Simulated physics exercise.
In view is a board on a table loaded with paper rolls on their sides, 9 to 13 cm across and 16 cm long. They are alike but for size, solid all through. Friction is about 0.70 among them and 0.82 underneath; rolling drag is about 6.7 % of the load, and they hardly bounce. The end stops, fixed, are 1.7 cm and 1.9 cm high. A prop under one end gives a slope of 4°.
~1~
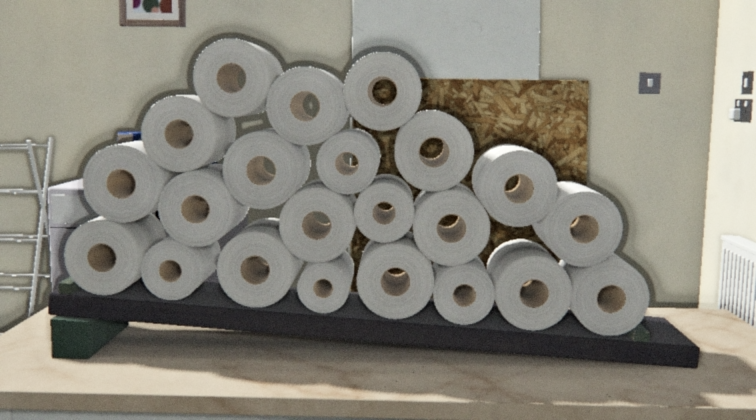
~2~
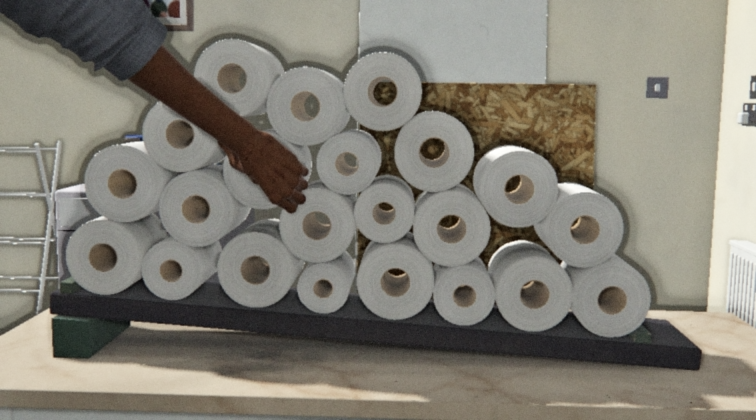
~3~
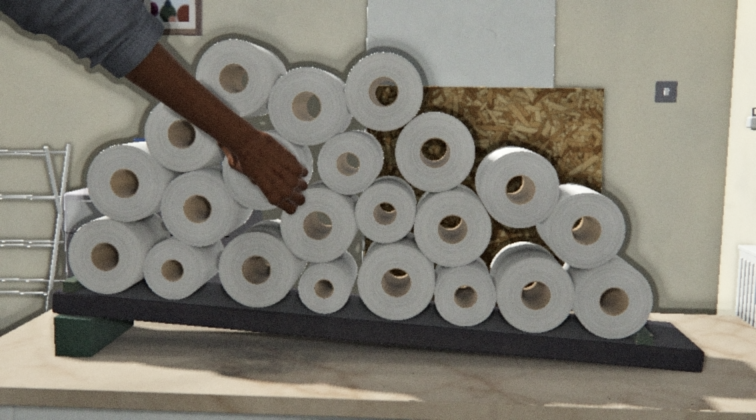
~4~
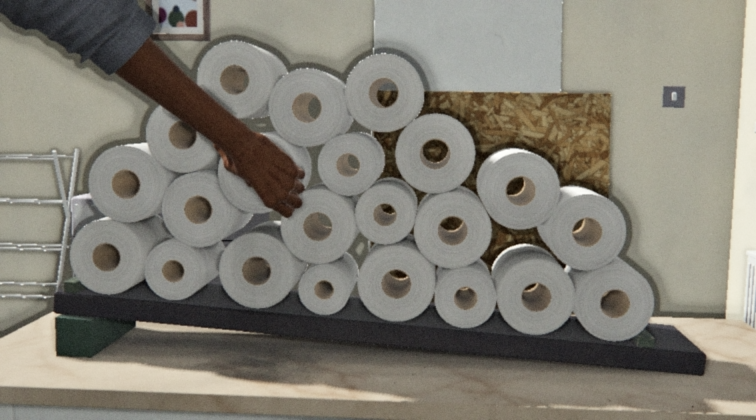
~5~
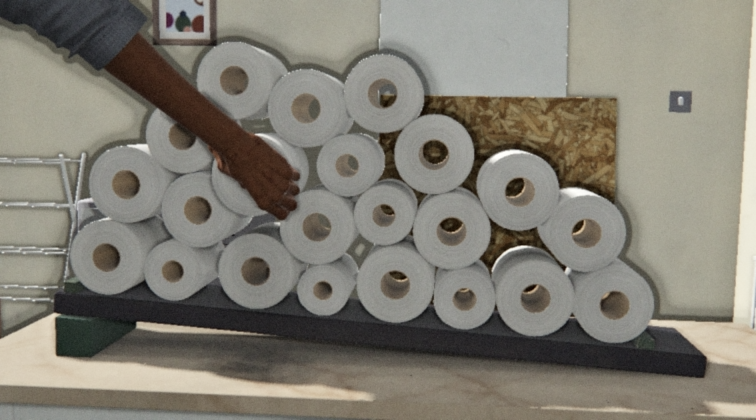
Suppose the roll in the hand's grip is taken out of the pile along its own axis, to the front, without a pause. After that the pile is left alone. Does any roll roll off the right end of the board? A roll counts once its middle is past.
No: Not one rolls off the right end of the board.
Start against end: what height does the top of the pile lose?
Some 0 cm lower.
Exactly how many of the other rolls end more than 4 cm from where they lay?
0 of them.
Another 0.35 s on from the last picture, 0 now displaced over 4 cm; not one off the ends of the board.
Another 0.45 s on from the last picture, 0 now displaced over 4 cm; not one off the ends of the board.
All still, 0.7 s past the final picture, 0 moved over 4 cm; not one off the ends of the board; top of the pile 52 cm high, from 52 cm.
